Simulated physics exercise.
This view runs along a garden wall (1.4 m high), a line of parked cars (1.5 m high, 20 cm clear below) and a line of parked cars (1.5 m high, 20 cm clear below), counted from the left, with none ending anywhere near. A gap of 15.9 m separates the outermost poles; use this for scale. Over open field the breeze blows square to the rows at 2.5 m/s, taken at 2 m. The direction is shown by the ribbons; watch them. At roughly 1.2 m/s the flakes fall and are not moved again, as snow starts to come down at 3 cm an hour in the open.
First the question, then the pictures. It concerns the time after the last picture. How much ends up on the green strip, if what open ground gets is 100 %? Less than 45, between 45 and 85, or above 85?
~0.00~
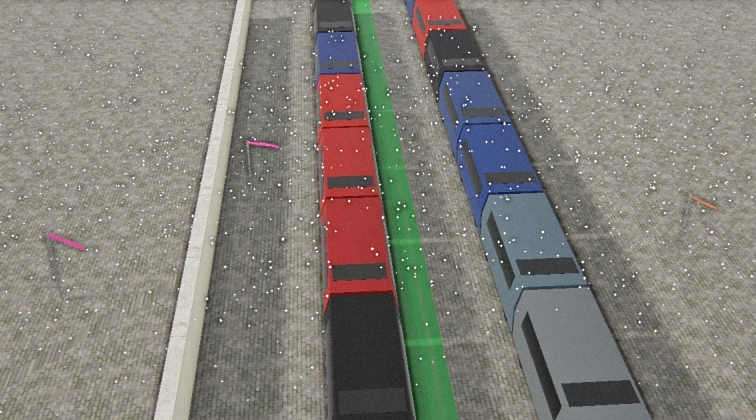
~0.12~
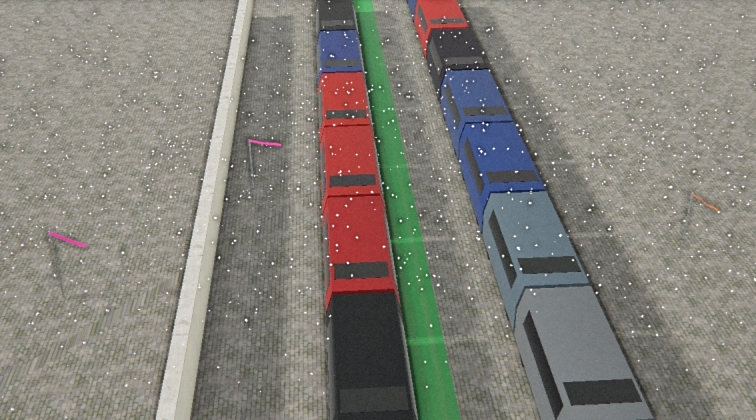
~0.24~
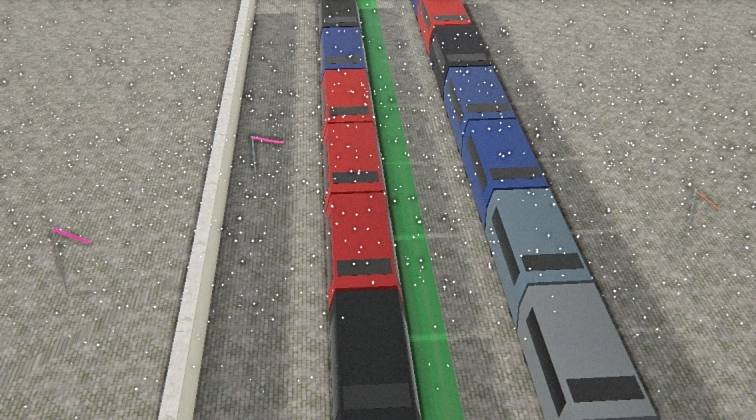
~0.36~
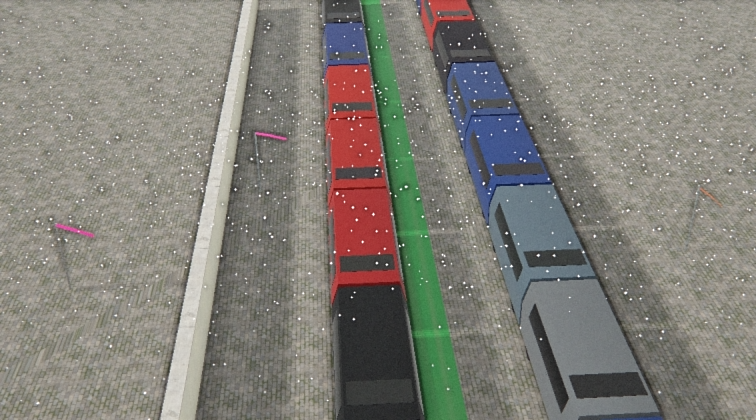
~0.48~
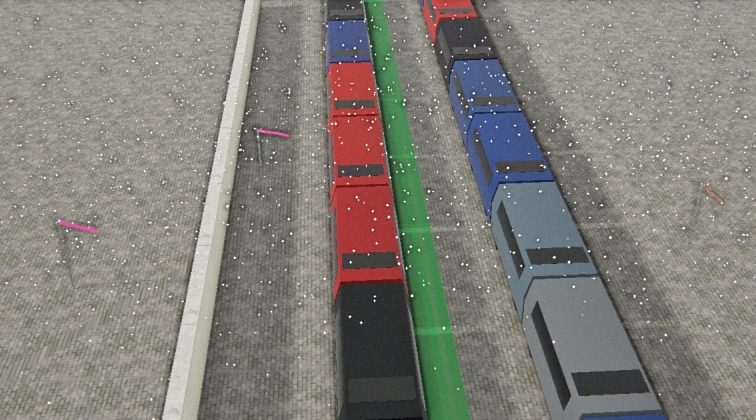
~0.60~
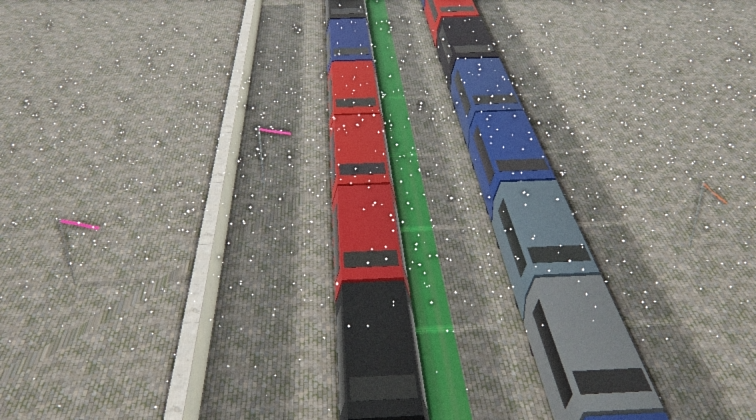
It comes to over 85 % of what open ground receives.
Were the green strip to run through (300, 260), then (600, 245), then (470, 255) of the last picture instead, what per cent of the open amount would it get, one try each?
80 %, then 100 %, then 90 %.
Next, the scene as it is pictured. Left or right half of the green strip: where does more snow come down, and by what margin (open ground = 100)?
More goes to the left portion, roughly 20 points more.
10 minutes on, 5 mm on the green strip, 5 mm in the open.
30 minutes on, 15 mm on the green strip, 15 mm in the open.
60 minutes on, 31 mm on the green strip, 30 mm in the open, so the green strip has 103 % of the open amount; the left half of it has 112 %, the right half 93 %.
